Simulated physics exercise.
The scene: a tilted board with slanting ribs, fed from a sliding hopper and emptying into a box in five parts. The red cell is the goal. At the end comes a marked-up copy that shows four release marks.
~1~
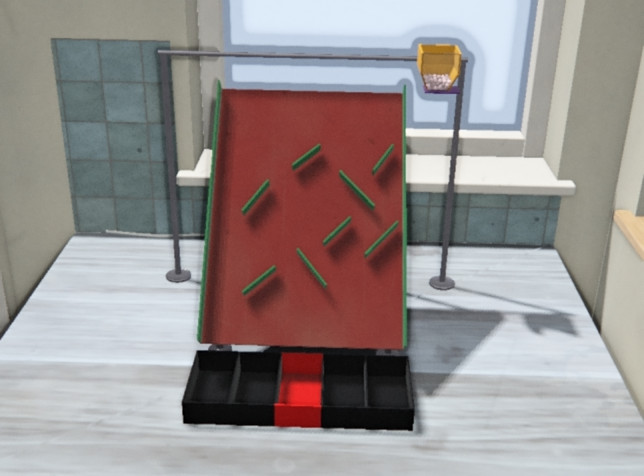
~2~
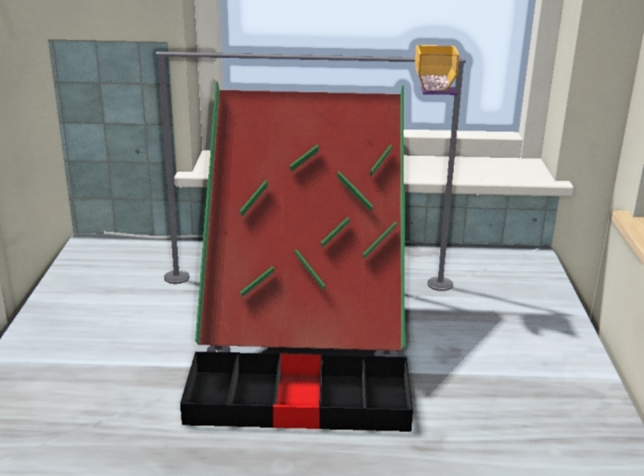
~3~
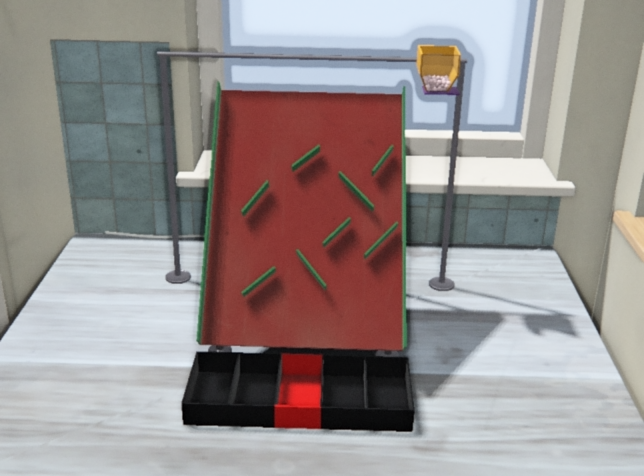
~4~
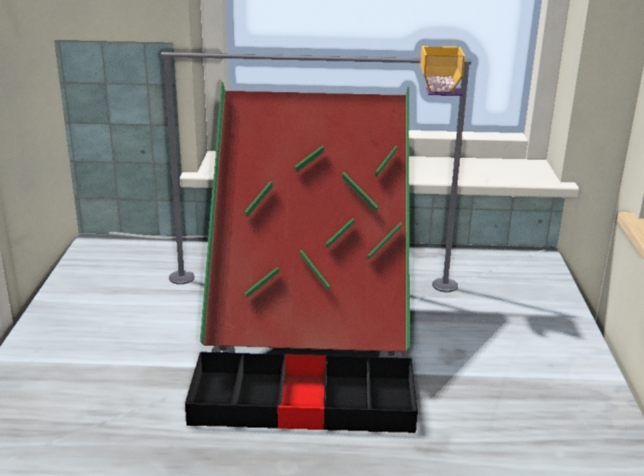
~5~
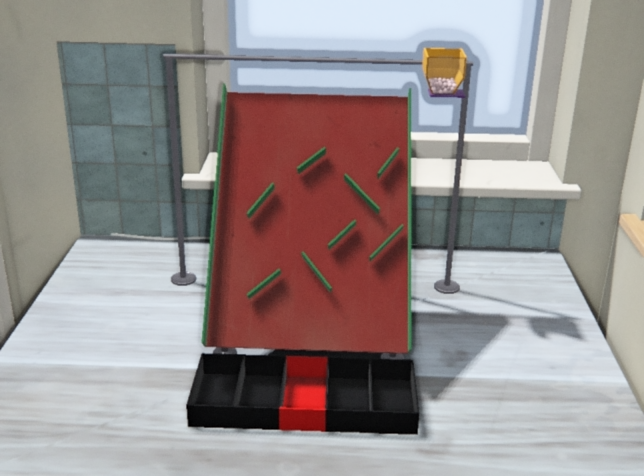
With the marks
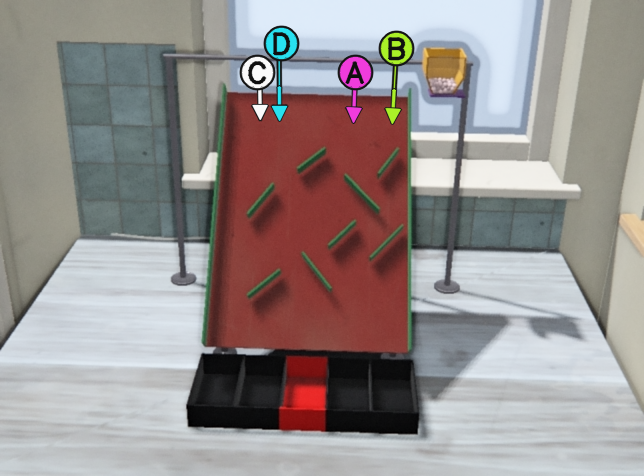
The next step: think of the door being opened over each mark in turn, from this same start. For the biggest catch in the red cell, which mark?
Take B.
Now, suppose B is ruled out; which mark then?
A it is.
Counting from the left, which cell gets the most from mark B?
It is the third one.
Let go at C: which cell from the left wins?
The first from the left.
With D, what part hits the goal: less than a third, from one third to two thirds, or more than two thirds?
Mark D gives less than a third.
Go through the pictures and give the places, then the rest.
The first frame shows hopper at (437, 81), sugar pearls, door shut.
The second frame shows ribs (290, 166) to (318, 145), (372, 171) to (391, 145), (240, 212) to (266, 181).
The third frame shows ribs (339, 172) to (374, 207), (323, 243) to (350, 218), (365, 255) to (398, 222).
The fourth frame shows ribs (245, 294) to (278, 268), (301, 250) to (329, 287).
The fifth frame shows red cell at (302, 418), number 3 of 5 from the left.
On the marked copy, mark A meets the board at (353, 117); mark B meets the board at (392, 118); mark C meets the board at (260, 114); mark D meets the board at (279, 115).
With A, about a quarter in the red cell, about half in other cells, about a quarter outside the box.
With B, about half in the red cell, about a third in other cells, about a quarter outside the box.
With C, a stray few in the red cell, about two thirds in other cells, about a quarter outside the box.
With D, a small part in the red cell, about half in other cells, about a third outside the box.
